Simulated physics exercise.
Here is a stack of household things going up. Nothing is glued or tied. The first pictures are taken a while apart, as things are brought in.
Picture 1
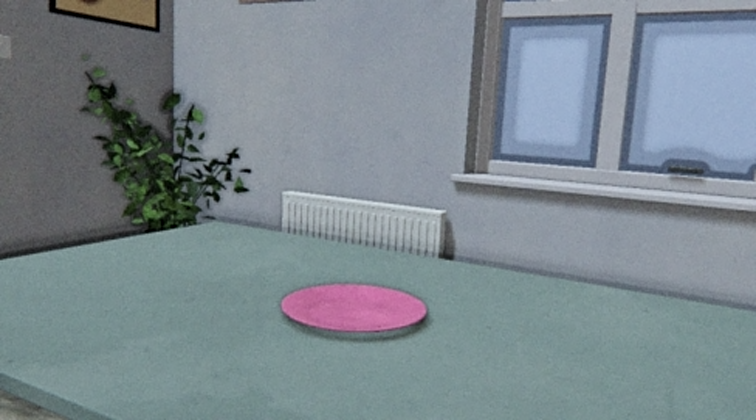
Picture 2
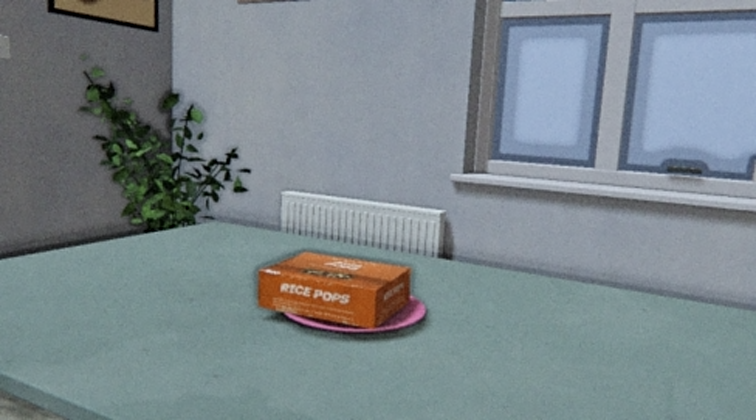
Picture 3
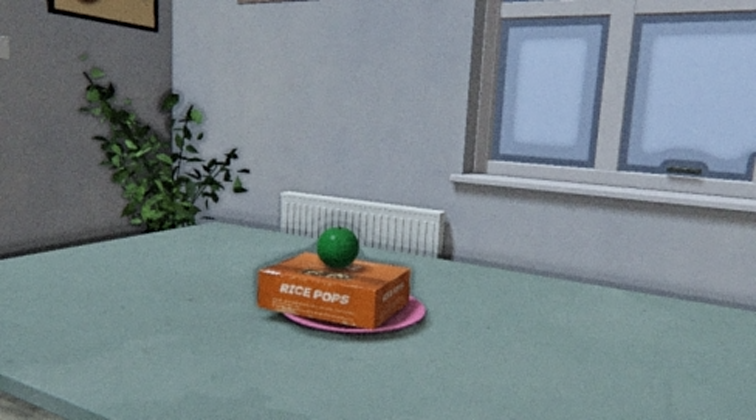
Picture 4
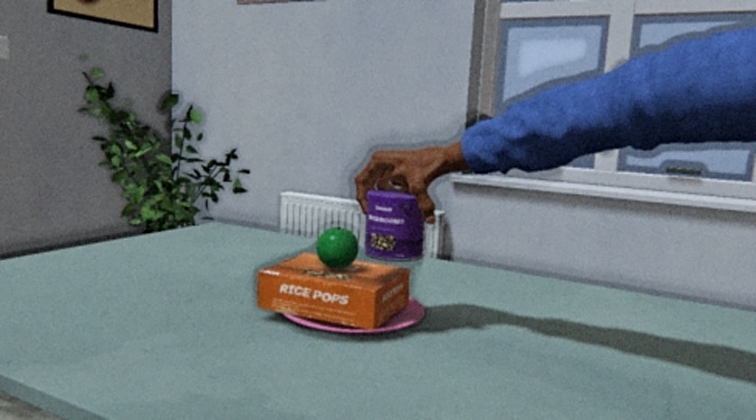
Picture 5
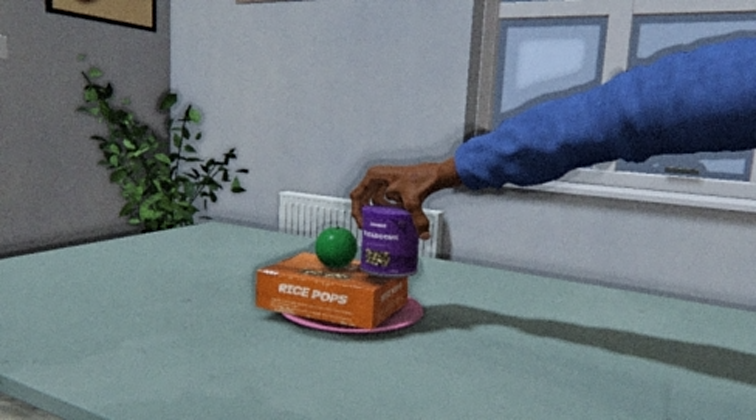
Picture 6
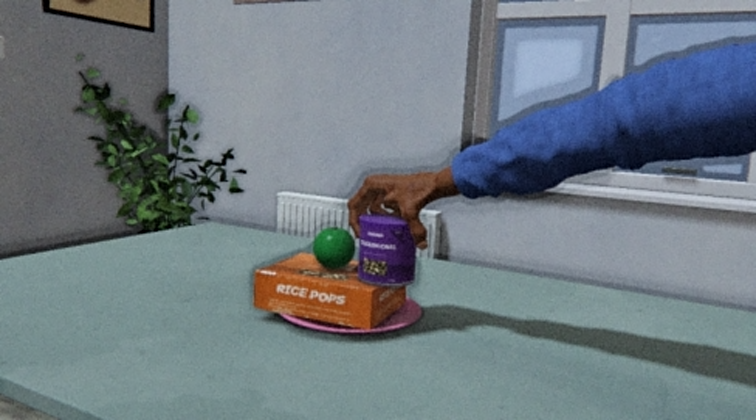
The clip shows a pink plate on a green table, then an orange Rice Pops packet on it and a green ball-shaped item on top, before a blue-sleeved arm lowers a purple pot onto the packet, still holding it.
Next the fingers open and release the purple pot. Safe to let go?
The pile keeps its balance.
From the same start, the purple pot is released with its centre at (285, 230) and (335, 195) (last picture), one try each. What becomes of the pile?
In the first case it keeps its balance; in the second case it comes apart.
Then, 0.70 s later than the last frame, things are still on the move.
Then, 1.60 s later than the last frame, all is still.
Then, 2.50 s later than the last frame, purple pot resting near (388, 250).
When it is over, all 4 as before. End places, in pixels of the last picture, purple pot near (388, 250). The pile stays up.
